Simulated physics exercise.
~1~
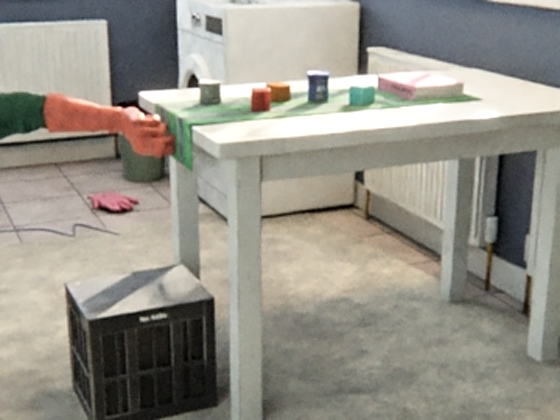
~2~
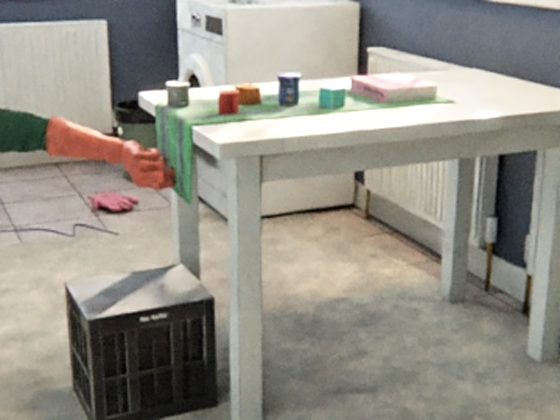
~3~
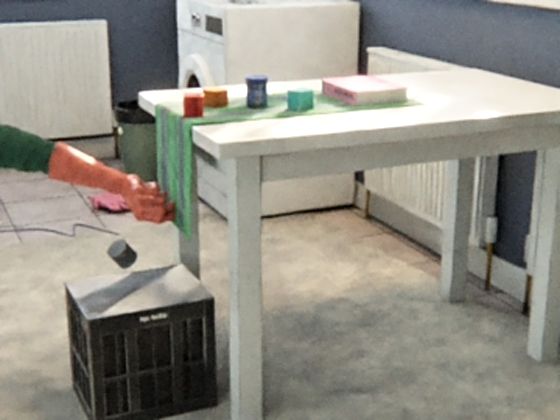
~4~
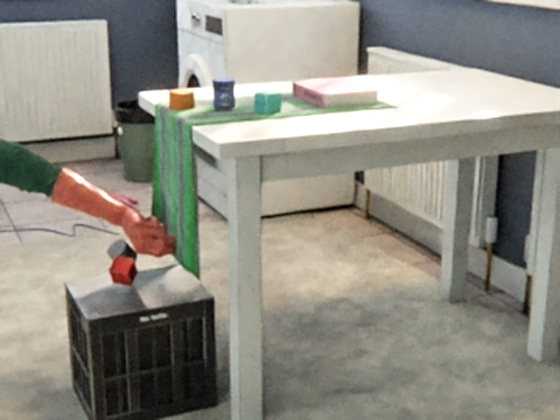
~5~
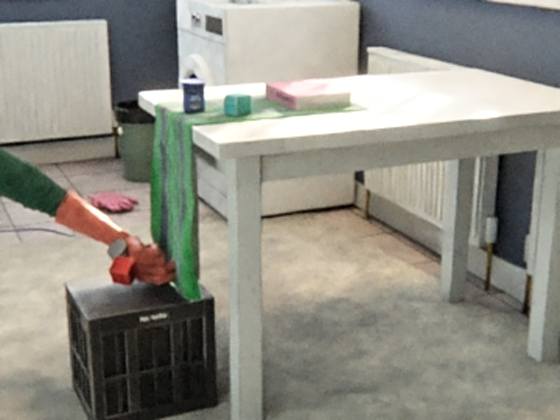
A gloved hand slowly pulled a green cloth down off the left end of a white table, and a grey pot, then a red cube, dropped onto the black crate below; by the end an orange cube had gone from the tabletop too.
